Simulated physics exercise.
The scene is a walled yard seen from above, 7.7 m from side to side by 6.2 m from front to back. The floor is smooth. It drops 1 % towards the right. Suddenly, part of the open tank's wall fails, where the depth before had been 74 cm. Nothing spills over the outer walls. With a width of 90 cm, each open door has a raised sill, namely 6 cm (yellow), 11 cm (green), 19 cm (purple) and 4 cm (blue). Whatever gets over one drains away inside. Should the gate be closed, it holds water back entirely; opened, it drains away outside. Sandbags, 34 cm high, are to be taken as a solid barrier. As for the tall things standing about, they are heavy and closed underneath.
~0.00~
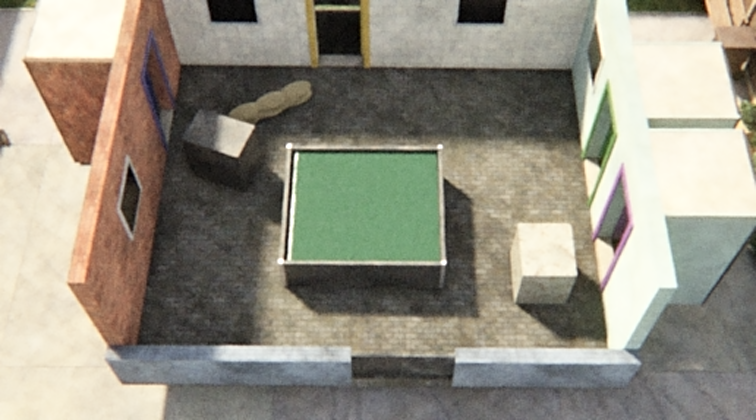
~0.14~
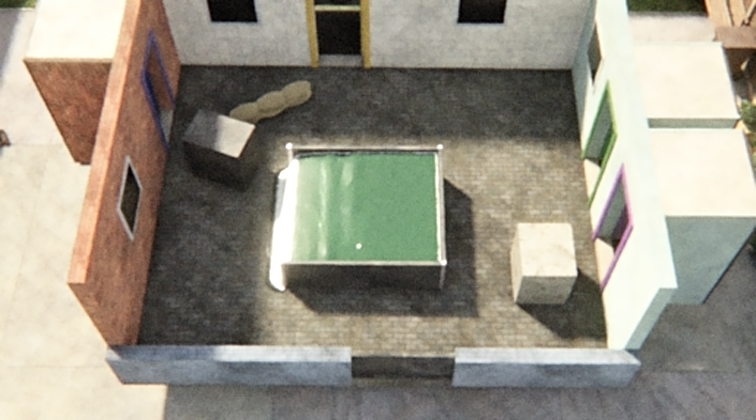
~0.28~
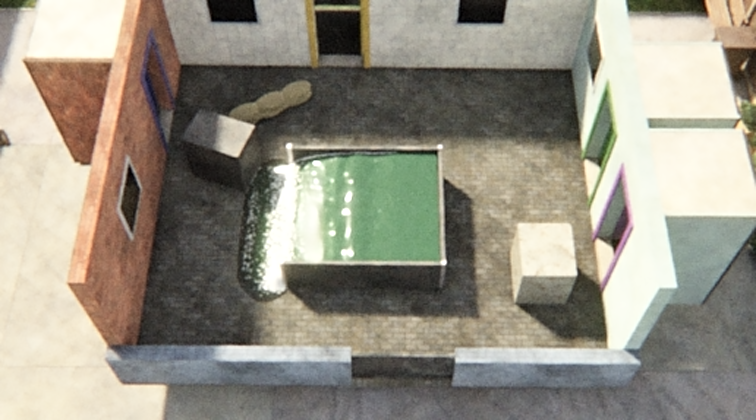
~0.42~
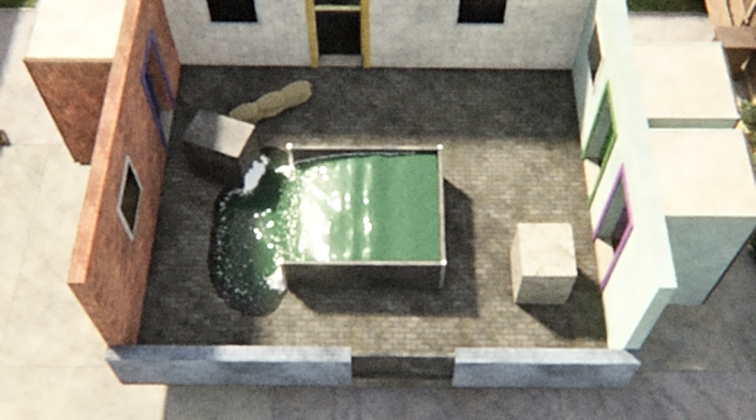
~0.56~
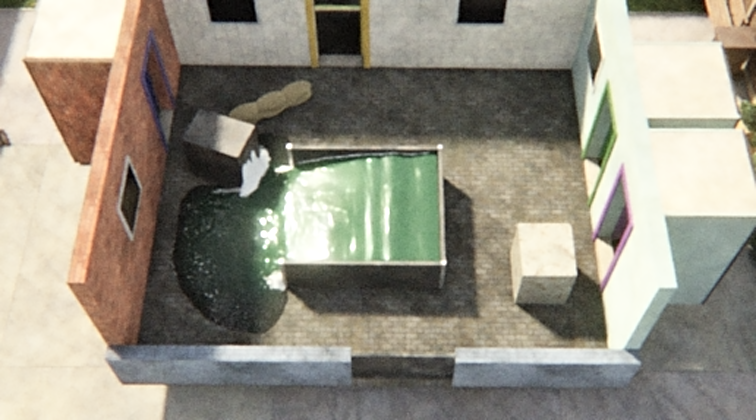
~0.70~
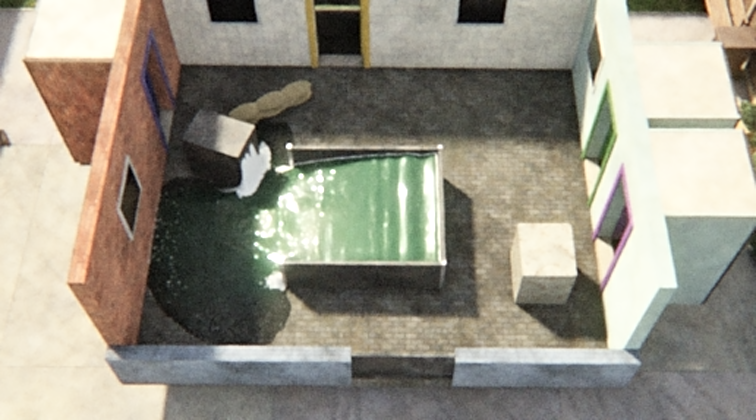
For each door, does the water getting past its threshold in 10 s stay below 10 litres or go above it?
The yellow door: Above 10 litres; the green door: Above 10 litres; the purple door: Below 10 litres; the blue door: Above 10 litres.
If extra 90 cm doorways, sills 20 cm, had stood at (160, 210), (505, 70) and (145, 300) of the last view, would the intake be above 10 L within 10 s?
So, in the order given, it's beyond the mark, then shy of the mark, then beyond the mark.
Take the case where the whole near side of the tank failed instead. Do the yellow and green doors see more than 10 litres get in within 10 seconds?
At the yellow door the limit is surpassed; at the green door it is not exceeded.
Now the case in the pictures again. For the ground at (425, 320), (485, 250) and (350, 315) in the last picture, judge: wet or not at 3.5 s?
Listed in turn: Swamped / spared so far / swamped.
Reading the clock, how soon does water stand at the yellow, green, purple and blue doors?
So, yellow at 2.2 s, then green at 5.5 s, purple at 4.5 s, and blue at 1.3 s.
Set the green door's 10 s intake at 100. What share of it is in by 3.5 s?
By then it's near 0% of the total.
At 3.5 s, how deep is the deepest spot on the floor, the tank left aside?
Depth max: Approx. 36 cm.
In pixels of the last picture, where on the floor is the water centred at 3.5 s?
I'd say somewhere around (272, 228).
After 1.4 s water covers 25 % of the floor and is deepest (50 cm) near (164, 244); yellow door not reached, green door not reached, purple door not reached, blue door 4 cm at the sill, 0 L in.
After 2.2 s water covers 35 % of the floor and is deepest (59 cm) near (136, 351); yellow door 1 cm at the sill, 0 L in, green door not reached, purple door not reached, blue door 9 cm at the sill, 1 L in.
After 3.5 s water covers 60 % of the floor and is deepest (36 cm) near (134, 362); yellow door 8 cm at the sill, 1 L in, green door not reached, purple door not reached, blue door 8 cm at the sill, 17 L in.
After 6.0 s water covers 90 % of the floor and is deepest (28 cm) near (601, 326); yellow door 8 cm at the sill, 16 L in, green door 5 cm at the sill, 0 L in, purple door 11 cm at the sill, 0 L in, blue door 5 cm at the sill, 30 L in.
After 10.0 s water covers 100 % of the floor and is deepest (18 cm) near (439, 70); yellow door 5 cm at the sill, 21 L in, green door 15 cm at the sill, 60 L in, purple door 7 cm at the sill, 0 L in, blue door 6 cm at the sill, 48 L in.
